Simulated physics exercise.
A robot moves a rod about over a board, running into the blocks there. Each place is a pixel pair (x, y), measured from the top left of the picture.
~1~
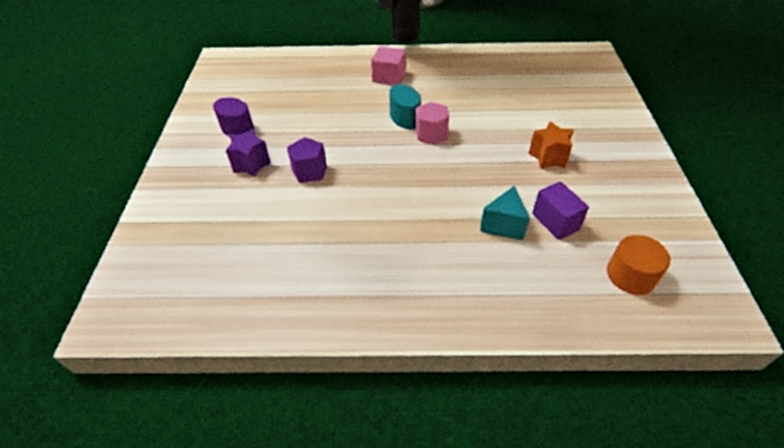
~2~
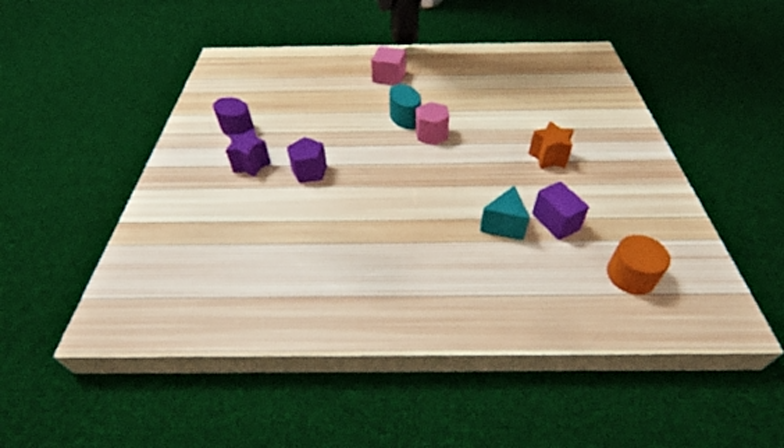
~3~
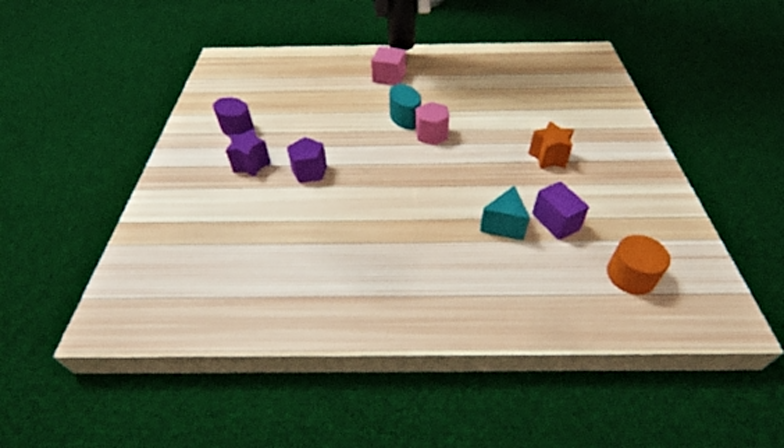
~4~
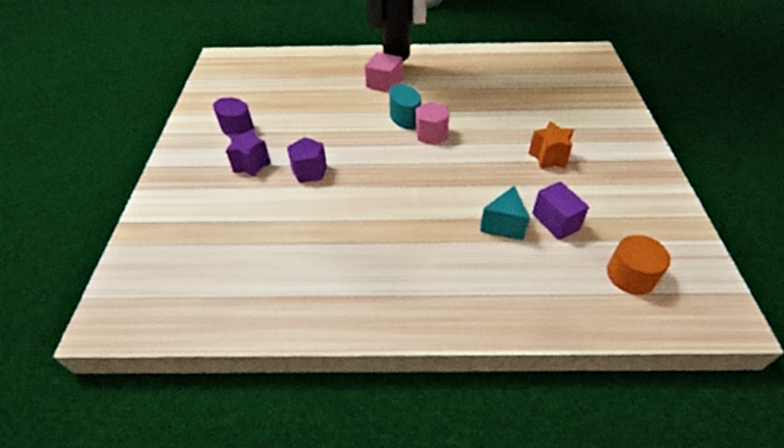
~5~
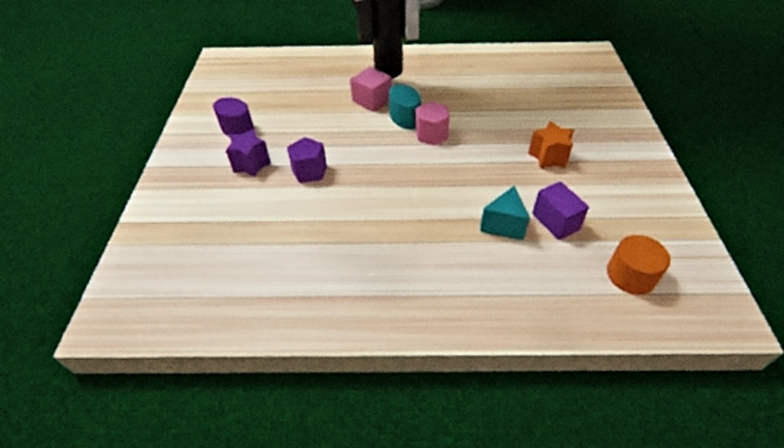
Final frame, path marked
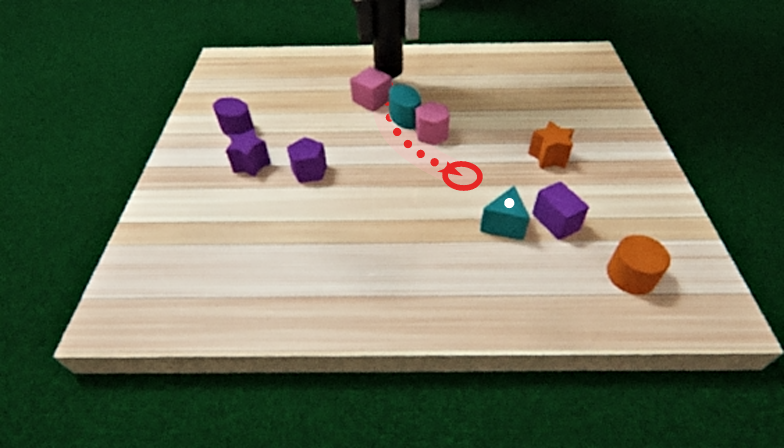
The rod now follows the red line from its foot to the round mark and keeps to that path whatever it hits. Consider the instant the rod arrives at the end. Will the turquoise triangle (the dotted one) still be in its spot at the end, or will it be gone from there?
At the end, its place is the same.
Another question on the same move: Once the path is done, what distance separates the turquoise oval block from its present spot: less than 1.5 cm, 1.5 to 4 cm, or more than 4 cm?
Covers over 4 cm.
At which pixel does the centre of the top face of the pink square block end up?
In the picture, it is at (356, 93).
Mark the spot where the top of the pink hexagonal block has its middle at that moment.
So, by the moment the path ends, you'll find the top centre of the pink hexagonal block at (460, 124).
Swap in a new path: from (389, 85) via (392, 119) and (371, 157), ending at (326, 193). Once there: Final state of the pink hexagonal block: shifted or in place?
It will be nudged away from its spot.
The drawn path runs from (389, 85) through (390, 117) and (414, 149) to (462, 176); the dot is on the turquoise triangle.
The first path, step by step. One third of the way, rod at (389, 103); pink square block at (356, 93), turned 40° clockwise; turquoise oval block at (411, 113); pink hexagonal block at (446, 120), turned 50° anticlockwise.
Two thirds of the way, rod at (415, 136); pink square block at (356, 93), turned 40° clockwise; turquoise oval block at (442, 147), turned 15° anticlockwise; pink hexagonal block at (454, 122), turned 75° anticlockwise.
At the end, rod at (464, 162); pink square block at (356, 93), turned 40° clockwise; turquoise oval block at (489, 179); pink hexagonal block at (460, 124), turned 100° anticlockwise; turquoise triangle not moved.
